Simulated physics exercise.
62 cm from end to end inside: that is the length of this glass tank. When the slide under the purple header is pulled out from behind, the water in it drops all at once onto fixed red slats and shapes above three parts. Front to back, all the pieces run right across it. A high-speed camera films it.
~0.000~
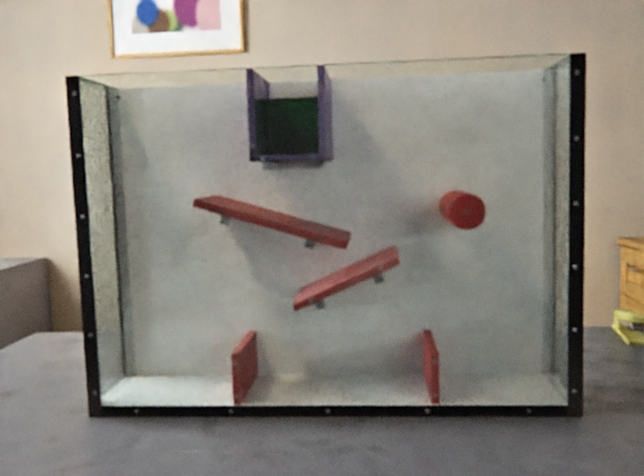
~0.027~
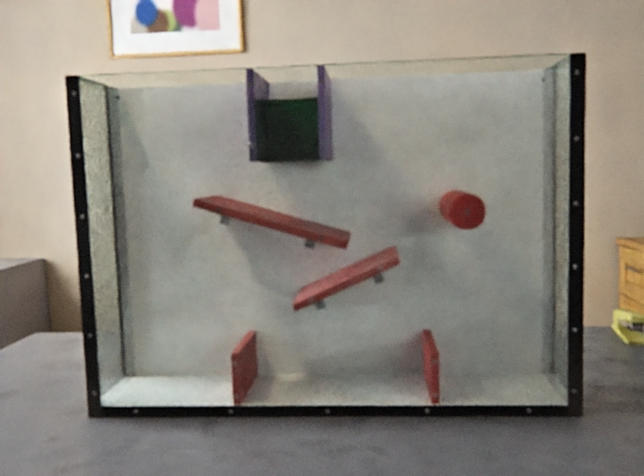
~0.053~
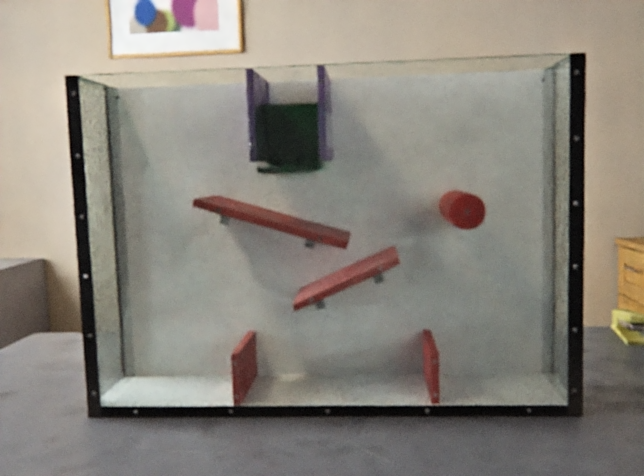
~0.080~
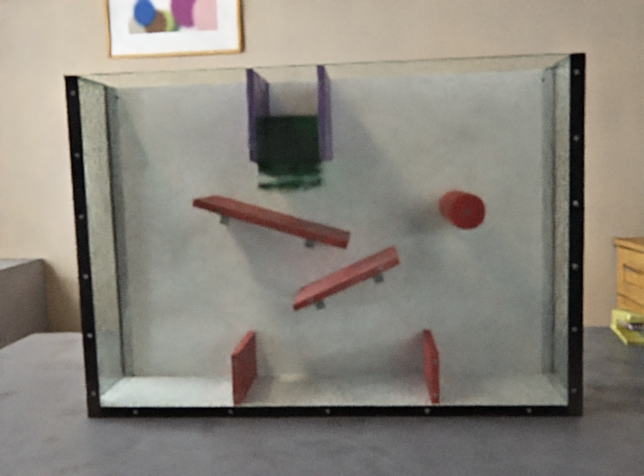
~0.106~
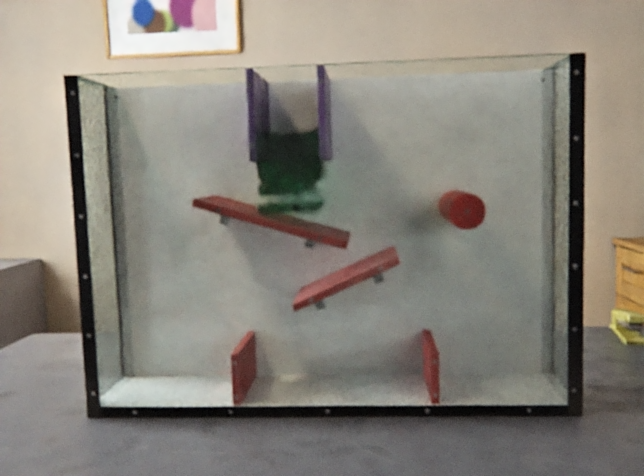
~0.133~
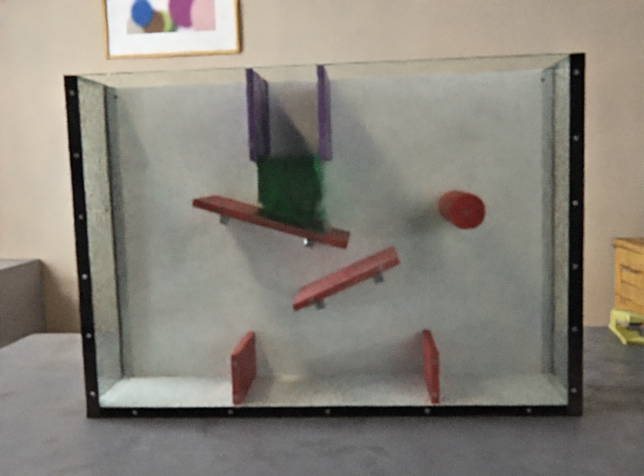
In the video, dark green water held between two purple walls in a glass tank drops out from between them and comes down onto a sloping red ramp, above another ramp, two upright dividers and a red cylinder.
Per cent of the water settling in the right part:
Roughly 55 out of 100.
Then, 0.24 s in, hardly anything has reached the bottom yet.
Then, 0.40 s in, 28 per cent is down, the largest part in the right part.
Then, 0.78 s in, 87 per cent is down, the largest part in the right part.
Finally, the split from left to right is 22, 23 and 55 per cent.
